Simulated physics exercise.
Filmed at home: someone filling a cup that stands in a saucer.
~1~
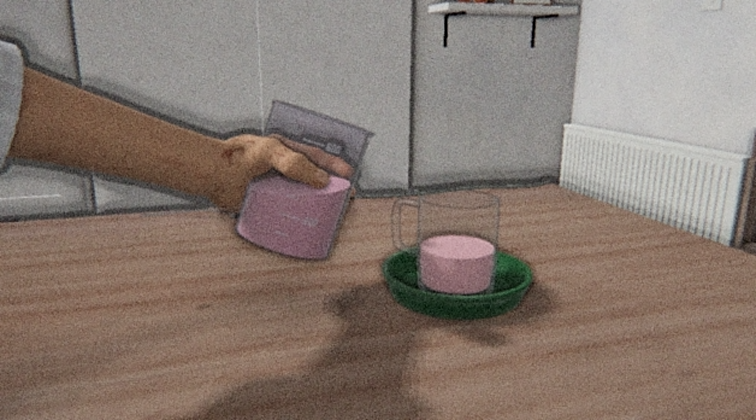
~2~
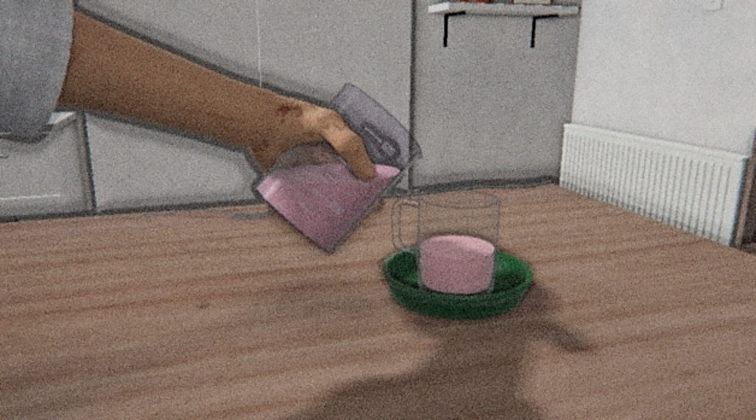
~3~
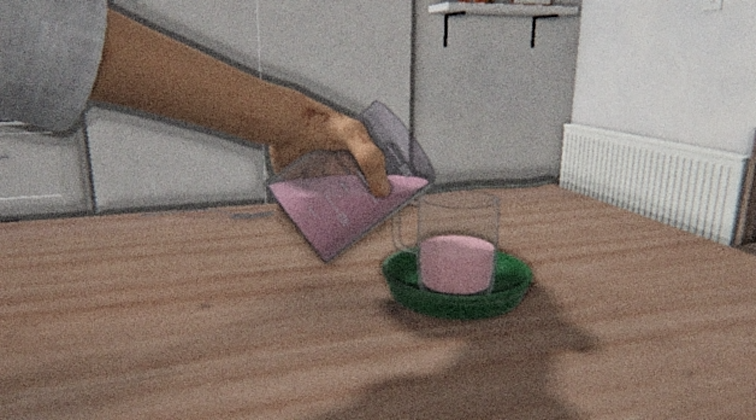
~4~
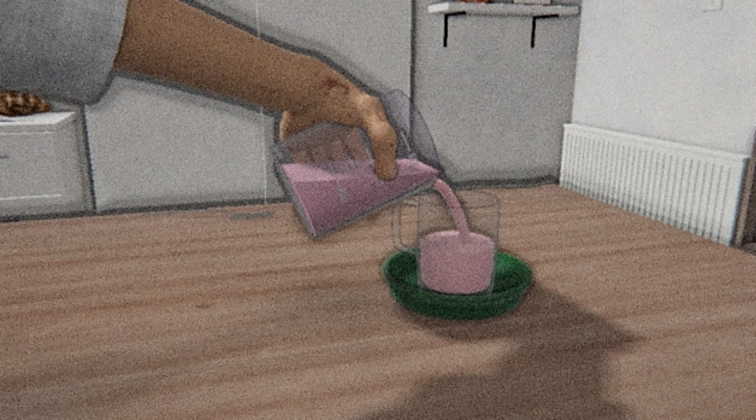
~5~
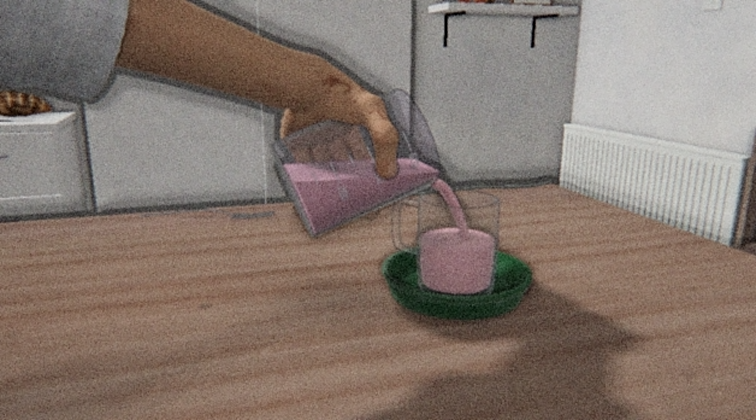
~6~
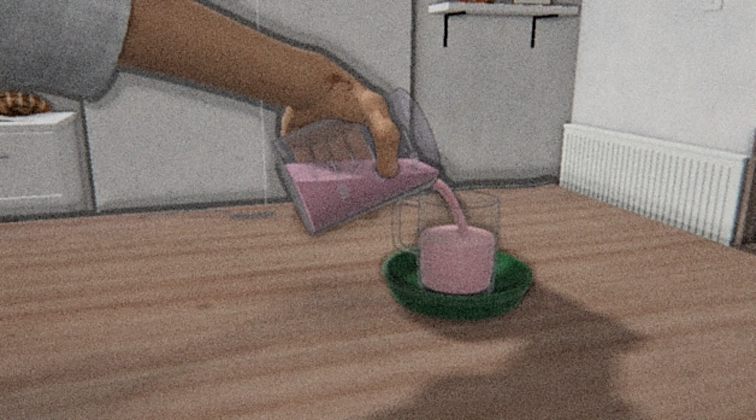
A hand tilting a clear beaker of pink milk over a glass cup in a green saucer, then pouring a thin stream in.
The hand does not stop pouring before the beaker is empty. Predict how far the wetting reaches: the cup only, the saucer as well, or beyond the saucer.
Saucer as well.
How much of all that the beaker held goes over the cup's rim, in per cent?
That's around 35 percent.
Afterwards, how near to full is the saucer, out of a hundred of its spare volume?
Fill at end: Approx. 60 in a hundred.
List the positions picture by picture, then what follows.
In the first frame, the beaker is picked up; beaker (303, 179) about half full; cup (457, 240) about a third full; saucer (489, 301) dry.
In the second frame, the beaker leans over the cup; beaker (339, 168) tipped 45° with all of its load; cup about a third full, surface at (457, 248).
In the third frame, the beaker leans over the cup; beaker (351, 182) tipped 55° with all of its load; cup (457, 240) about a third full.
In the fourth frame, the pink milk is flowing; beaker (356, 163) tipped 70° with nearly all of its load; cup about half full, surface at (457, 243).
In the fifth frame, the pink milk is flowing; beaker (357, 162) tipped 70° with nearly all of its load; cup (457, 240) about half full.
In the sixth frame, the pink milk is flowing; beaker (357, 161) tipped 70° with nearly all of its load; cup about half full, surface at (457, 237); saucer (489, 301) dry.
Next, the cup is nearly full; the saucer is dry.
After that, the cup is full to the brim; the saucer is wet, with room to spare.
Finally, the cup is full to the brim; the saucer is wet, with room to spare.
